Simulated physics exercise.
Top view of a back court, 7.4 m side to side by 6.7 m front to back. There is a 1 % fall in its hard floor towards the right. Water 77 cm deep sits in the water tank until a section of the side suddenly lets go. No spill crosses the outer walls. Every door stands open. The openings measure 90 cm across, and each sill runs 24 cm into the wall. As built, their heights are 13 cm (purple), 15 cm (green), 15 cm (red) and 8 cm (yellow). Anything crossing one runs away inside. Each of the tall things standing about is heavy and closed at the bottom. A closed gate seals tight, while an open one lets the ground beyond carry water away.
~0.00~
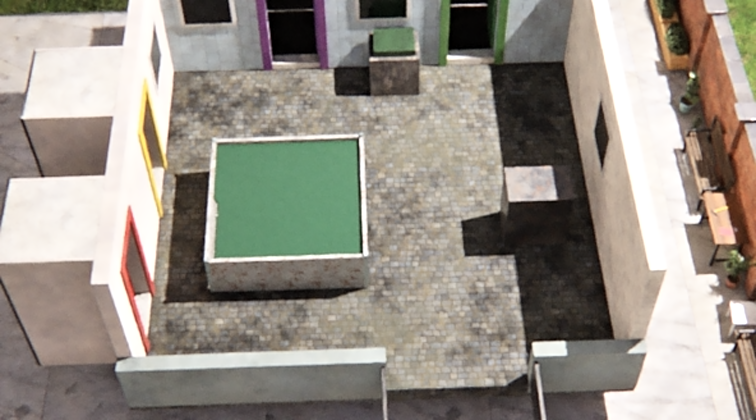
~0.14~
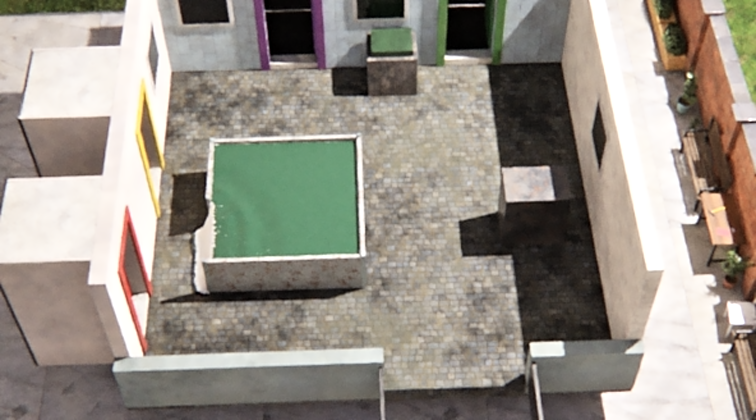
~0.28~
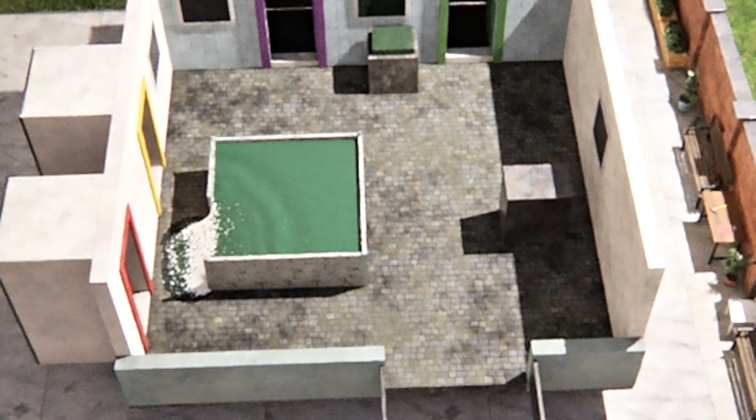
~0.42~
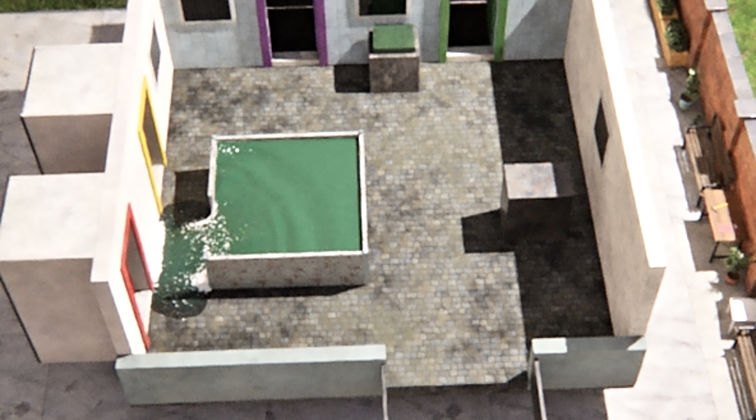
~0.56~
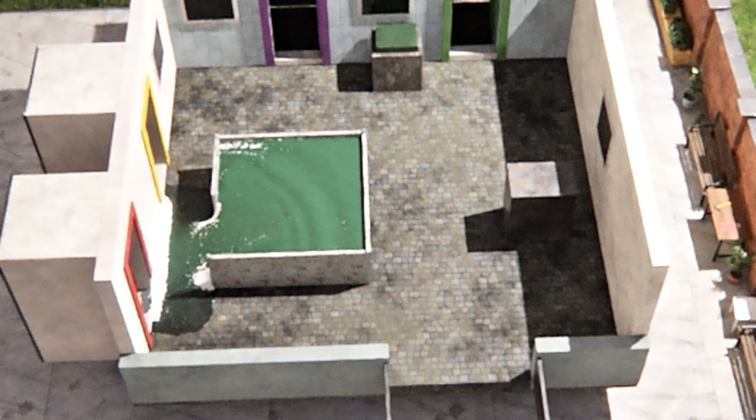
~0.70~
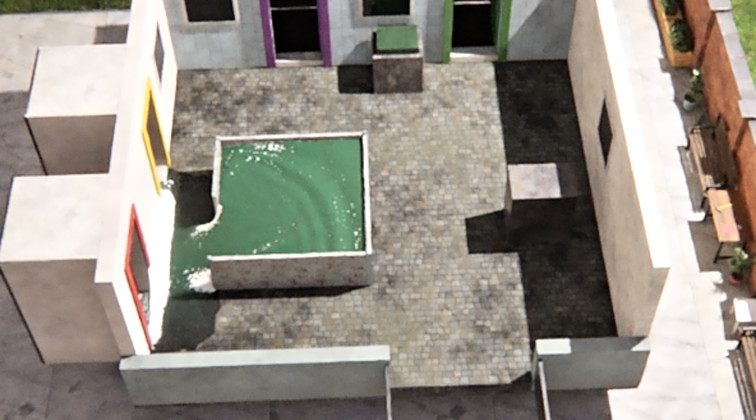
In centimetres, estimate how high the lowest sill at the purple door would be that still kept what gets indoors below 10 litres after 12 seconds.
It comes to roughly 12 cm.
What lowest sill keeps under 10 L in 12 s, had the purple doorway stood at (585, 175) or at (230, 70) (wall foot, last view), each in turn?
Roughly 10.5 cm, then roughly 28 cm.
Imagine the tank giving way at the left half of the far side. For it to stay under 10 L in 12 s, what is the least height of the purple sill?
Some 37 cm.
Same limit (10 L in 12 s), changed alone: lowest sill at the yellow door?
Yellow door - some 13.0 centimetres.
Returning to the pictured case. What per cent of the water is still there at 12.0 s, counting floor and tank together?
Roughly 88 per cent of the water.
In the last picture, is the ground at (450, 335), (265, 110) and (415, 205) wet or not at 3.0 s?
In the order asked: Soaked, soaked, untouched.
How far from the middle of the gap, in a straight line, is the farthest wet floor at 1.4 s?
I make it some 3.6 m.
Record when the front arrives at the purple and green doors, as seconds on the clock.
Purple 2.4 s, green 4.0 s.
After 1.4 s water covers 15 % of the floor, deepest (62 cm) near (170, 266); it has not reached the purple door.
After 3.0 s water covers 45 % of the floor, deepest (44 cm) near (149, 371); 13 cm at the purple door, 0 litres in over its 13 cm sill.
After 12.0 s water covers 100 % of the floor, deepest (16 cm) near (624, 366); 8 cm at the purple door, 5 litres in over its 13 cm sill.
At the purple door as built, the water arrived by 2.4 s and peaked near 14 cm at 6.2 s.
Run again over the same 12 s with other heights there, 19 litres in over 10.5 cm, 2 litres over 14.5 cm. The limit of 10 litres is kept from about 12 cm up.
